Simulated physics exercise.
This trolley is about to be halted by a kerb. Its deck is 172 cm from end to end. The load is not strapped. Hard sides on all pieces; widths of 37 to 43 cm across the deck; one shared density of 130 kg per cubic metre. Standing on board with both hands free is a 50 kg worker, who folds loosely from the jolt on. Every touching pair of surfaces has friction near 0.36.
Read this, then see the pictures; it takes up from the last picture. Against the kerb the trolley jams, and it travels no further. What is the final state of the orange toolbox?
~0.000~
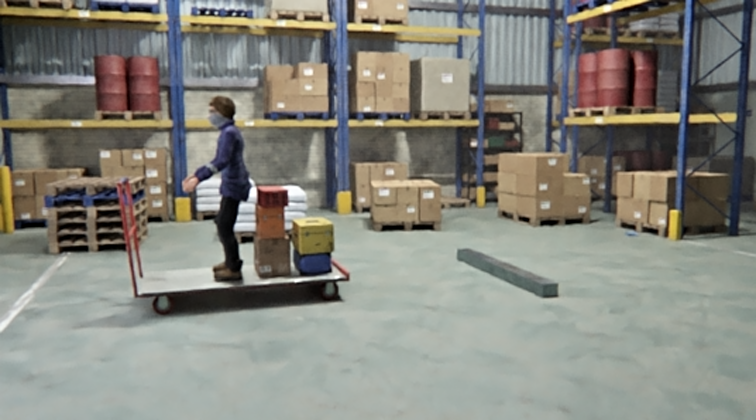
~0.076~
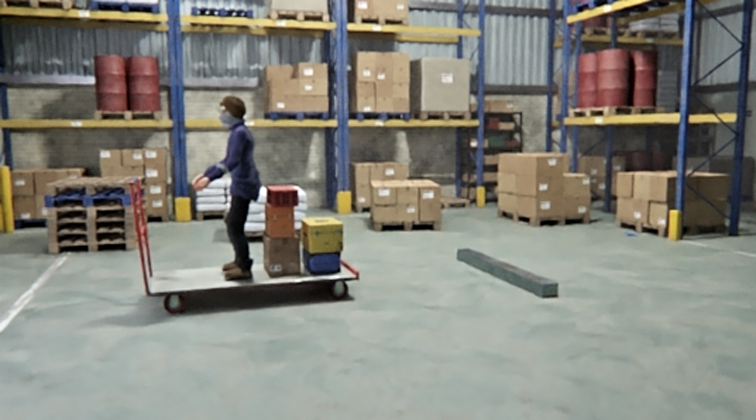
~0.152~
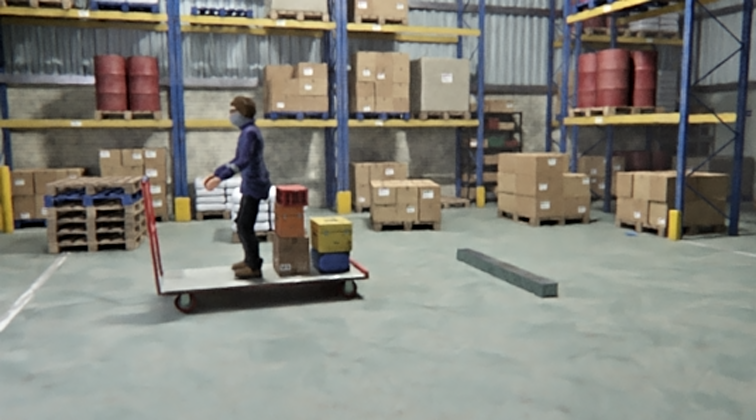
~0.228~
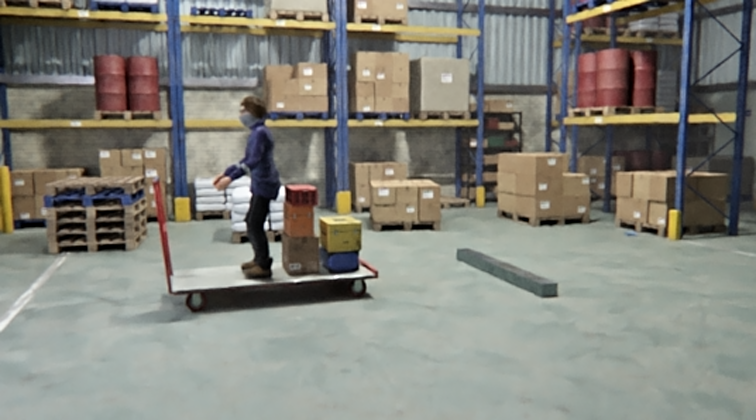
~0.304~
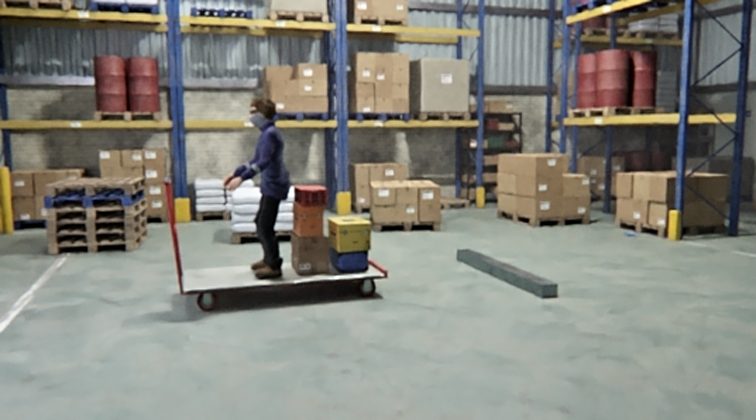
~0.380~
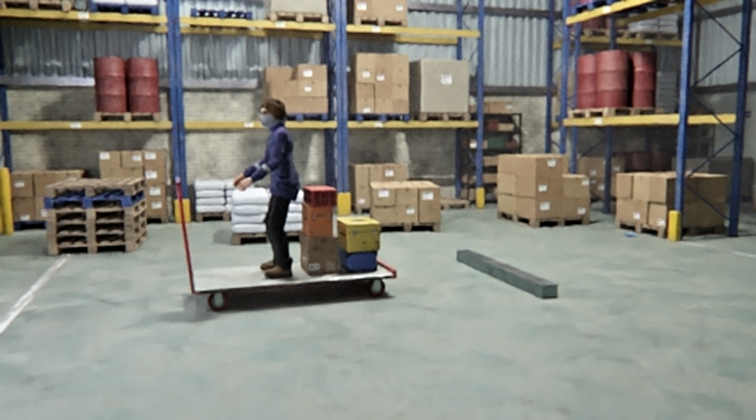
The orange toolbox is no longer aboard.
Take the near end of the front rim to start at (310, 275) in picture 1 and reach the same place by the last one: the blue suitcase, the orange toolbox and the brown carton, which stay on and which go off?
In that case blue on, orange off, brown on.
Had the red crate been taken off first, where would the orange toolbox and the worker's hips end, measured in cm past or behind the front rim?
Final spots: Orange 20 cm beyond the front rim, hips 40 cm behind.
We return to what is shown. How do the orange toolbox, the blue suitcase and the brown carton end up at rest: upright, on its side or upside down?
Final poses - orange: Tipped onto a side; blue: Base down; brown: Base down.
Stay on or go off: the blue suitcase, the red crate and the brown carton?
Final: Blue secure, red gone, brown secure.
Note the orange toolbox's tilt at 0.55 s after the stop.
Tilt: Around 70°.
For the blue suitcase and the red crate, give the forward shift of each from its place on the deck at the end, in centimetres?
About: Blue 10, red 115.
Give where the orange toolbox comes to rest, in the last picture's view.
About (529, 264).
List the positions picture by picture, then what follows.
Orange toolbox (270, 220), yellow toolbox (313, 235), rim corner (349, 277); 173 cm short of the stop, in the first picture.
Orange toolbox (279, 220), yellow toolbox (322, 235), rim corner (358, 276); 164 cm short of the stop, in the second picture.
Orange toolbox (289, 219), yellow toolbox (331, 234), rim corner (367, 275); 155 cm short of the stop, in the third picture.
Orange toolbox (298, 219), yellow toolbox (340, 234), rim corner (377, 274); 146 cm short of the stop, in the fourth picture.
Orange toolbox (308, 219), yellow toolbox (349, 234), rim corner (386, 274); 137 cm short of the stop, in the fifth picture.
Orange toolbox (317, 219), yellow toolbox (358, 234), rim corner (395, 274); 129 cm short of the stop. Speed about 1.2 m/s, in the sixth picture.
After 1.48 s the deck stops.
After 2.03 s the orange toolbox is 5 cm behind the rim, tilted 75°, near (497, 224) in the last picture's view.
After 2.48 s the orange toolbox is 25 cm past the rim, tilted 120°, near (523, 259) in the last picture's view.
At the end, 5.5 s, past the rim, orange toolbox, red crate and yellow toolbox; behind it, blue suitcase, brown carton and the worker's hips.
